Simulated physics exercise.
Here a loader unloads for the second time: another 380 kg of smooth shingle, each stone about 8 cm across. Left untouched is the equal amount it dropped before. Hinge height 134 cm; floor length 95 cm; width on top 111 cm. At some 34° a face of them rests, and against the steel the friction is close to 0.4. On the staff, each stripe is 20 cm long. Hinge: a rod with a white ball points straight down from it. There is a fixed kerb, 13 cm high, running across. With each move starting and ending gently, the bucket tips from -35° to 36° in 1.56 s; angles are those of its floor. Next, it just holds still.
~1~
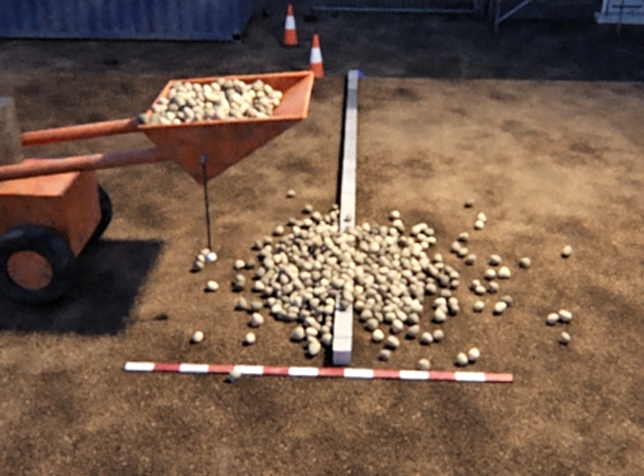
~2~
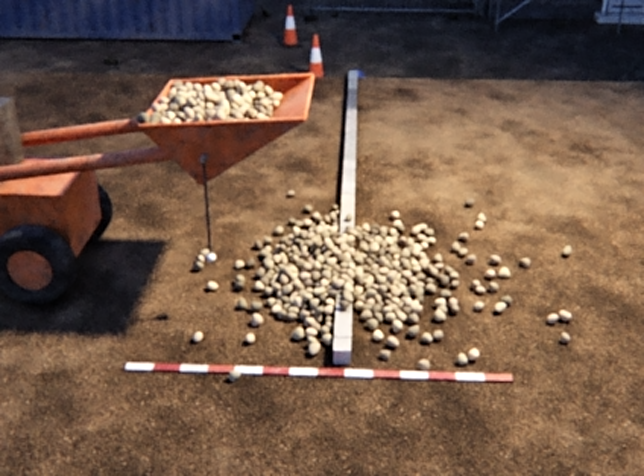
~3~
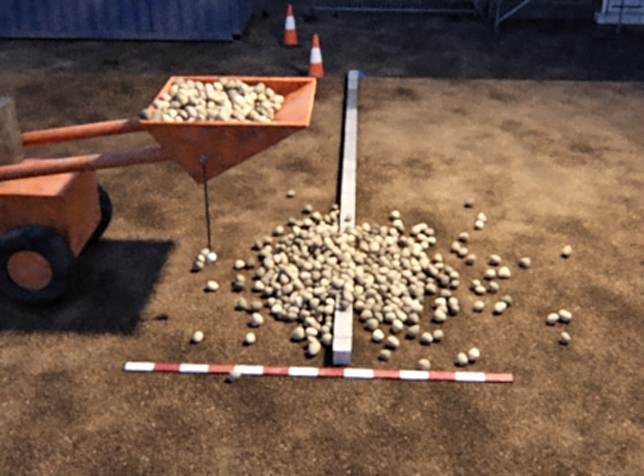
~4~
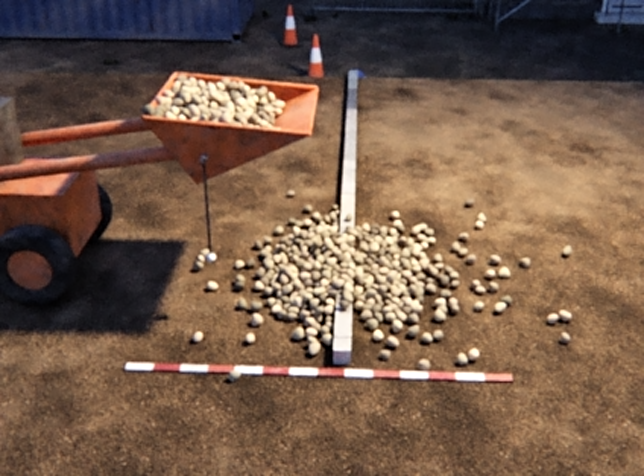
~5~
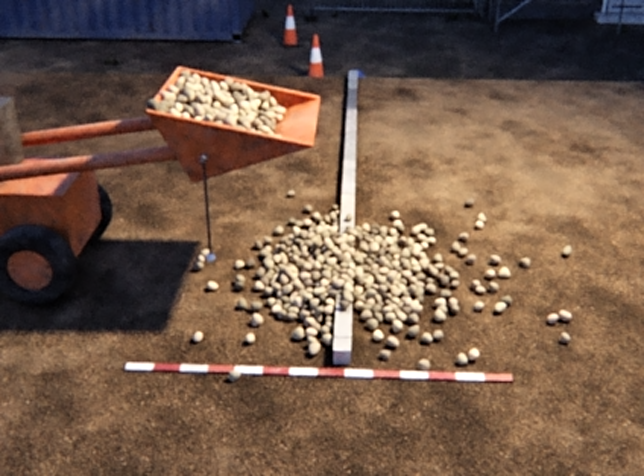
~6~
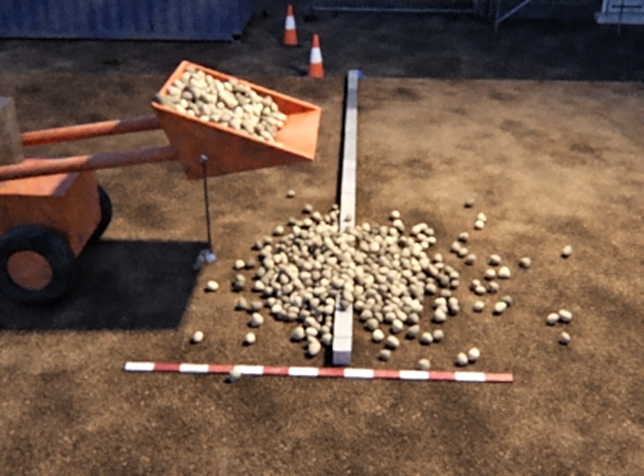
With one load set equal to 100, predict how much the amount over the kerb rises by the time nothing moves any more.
It rises by roughly 57 percent.
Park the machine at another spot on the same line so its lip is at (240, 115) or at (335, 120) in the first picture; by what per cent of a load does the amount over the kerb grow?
About 5 per cent for the first, 90 per cent for the second.
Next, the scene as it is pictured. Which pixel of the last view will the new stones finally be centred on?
Roughly pixel (358, 262) in the last view.
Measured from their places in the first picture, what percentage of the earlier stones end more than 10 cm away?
Estimate: 20 %, roughly.
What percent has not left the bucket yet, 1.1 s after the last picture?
About 45 per cent is held.
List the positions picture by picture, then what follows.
In the first frame, the bucket is at -35°, its lip at (304, 117); the top of the load is at (227, 91). The earlier load is highest near (333, 258), 21 cm above ground level, 59 % on this side of the kerb, 41 % over the kerb.
In the second frame, lip at (305, 120), floor tilted -34°, highest stones at (227, 91).
In the third frame, lip at (307, 125), floor tilted -30°, highest stones at (205, 91).
In the fourth frame, the bucket is at -25°, its lip at (310, 134); the top of the load is at (187, 88).
In the fifth frame, lip at (312, 146), floor tilted -19°, highest stones at (184, 83).
In the sixth frame, lip at (313, 159), floor tilted -12°, highest stones at (189, 79).
Then, 0.6 s after the last picture the floor is at 25°; in per cent of one load, 100 in the bucket, 59 on this side of the kerb, 41 over the kerb; the foremost stones are at (550, 297).
Then, 1.1 s after the last picture the floor is at 36°; in per cent of one load, 47 in the bucket, 109 on this side of the kerb, 44 over the kerb; the foremost stones are at (550, 297).
Then, 1.4 s after the last picture the floor is at 36°; in per cent of one load, 8 in the bucket, 120 on this side of the kerb, 72 over the kerb; the foremost stones are at (550, 297).
Then, 4.1 s after the last picture the floor is at 36°; in per cent of one load, 0 in the bucket, 102 on this side of the kerb, 98 over the kerb; the foremost stones are at (555, 308). Net gain over the kerb, 57.
